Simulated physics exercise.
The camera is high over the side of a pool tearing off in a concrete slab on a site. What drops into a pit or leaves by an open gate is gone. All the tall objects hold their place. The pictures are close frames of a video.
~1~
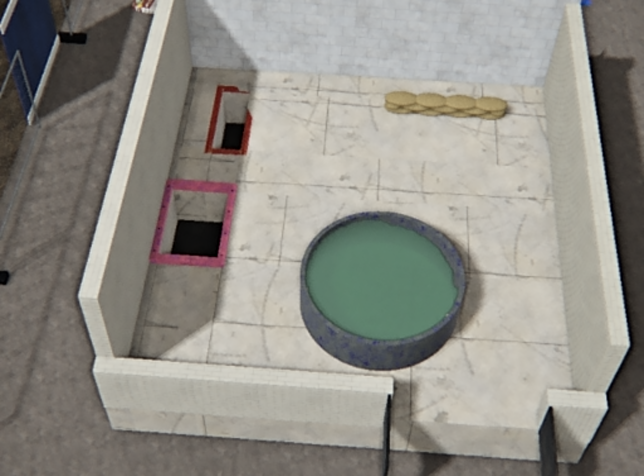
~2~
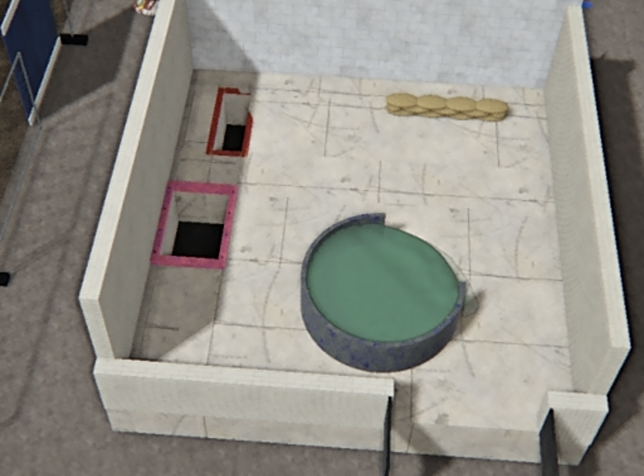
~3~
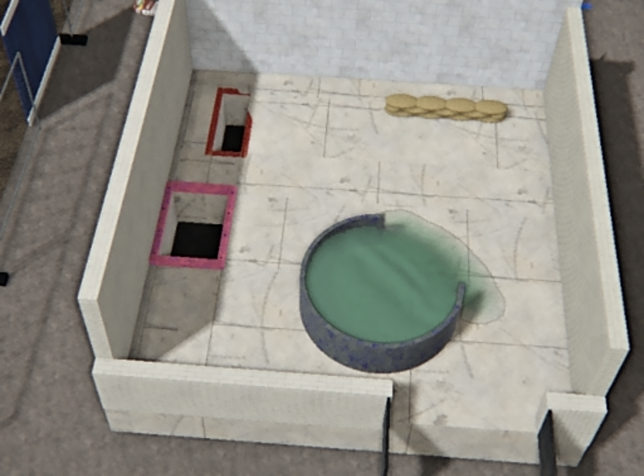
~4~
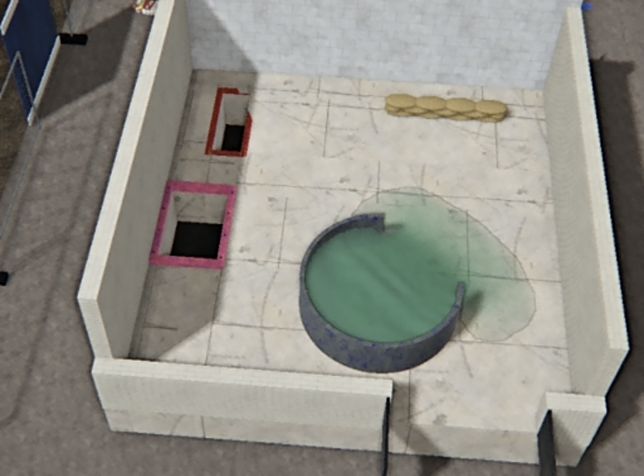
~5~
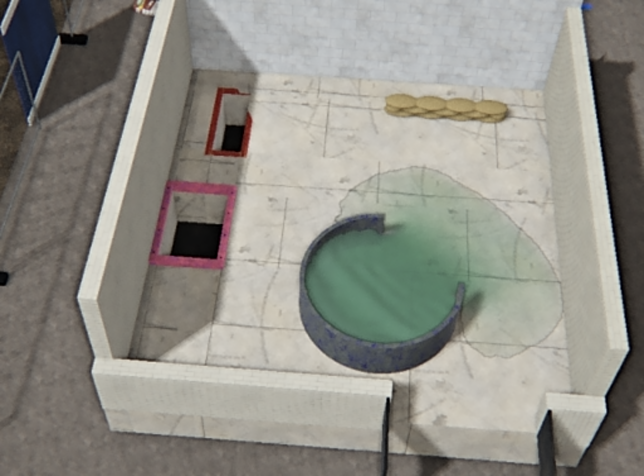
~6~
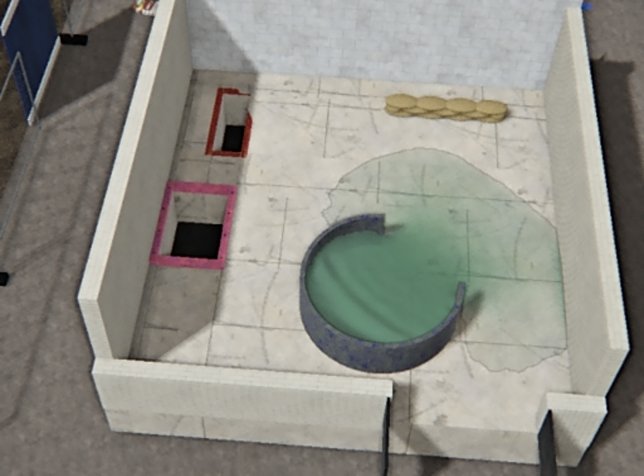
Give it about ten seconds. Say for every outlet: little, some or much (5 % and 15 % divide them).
In the end: The gate takes from 5 to 15 %; the pink pit takes under 5 %; the red pit takes over 15 %.
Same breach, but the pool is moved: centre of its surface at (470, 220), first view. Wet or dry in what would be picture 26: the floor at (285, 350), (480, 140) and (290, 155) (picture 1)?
One after the other: Dry, awash, flooded.
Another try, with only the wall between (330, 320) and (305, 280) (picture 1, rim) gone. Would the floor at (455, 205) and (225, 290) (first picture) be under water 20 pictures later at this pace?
As listed: Dry, wet.
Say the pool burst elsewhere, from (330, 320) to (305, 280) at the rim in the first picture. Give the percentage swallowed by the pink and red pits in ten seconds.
Roughly, in per cent: Pink 25, red 0.
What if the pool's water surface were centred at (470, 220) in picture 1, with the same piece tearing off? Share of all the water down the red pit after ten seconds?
Parts in a hundred: Red 35.
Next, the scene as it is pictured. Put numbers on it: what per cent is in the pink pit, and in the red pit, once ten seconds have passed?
About 0 and 28 per cent.
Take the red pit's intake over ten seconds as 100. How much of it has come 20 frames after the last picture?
About 0 per cent.
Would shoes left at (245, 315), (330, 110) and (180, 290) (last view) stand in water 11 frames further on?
One after the other: No water, wet, not flooded.
A moment on, water covers 35 % of the floor; the gate 0 %, the pink pit 0 %, the red pit 0 %.
Next, water covers 40 % of the floor; the gate 0 %, the pink pit 0 %, the red pit 0 %.
Then, water covers 55 % of the floor; the gate 1 %, the pink pit 0 %, the red pit 0 %.
Later, water covers 80 % of the floor; the gate 4 %, the pink pit 0 %, the red pit 11 %.
In the end, water covers 90 % of the floor; the gate 9 %, the pink pit 1 %, the red pit 29 %.
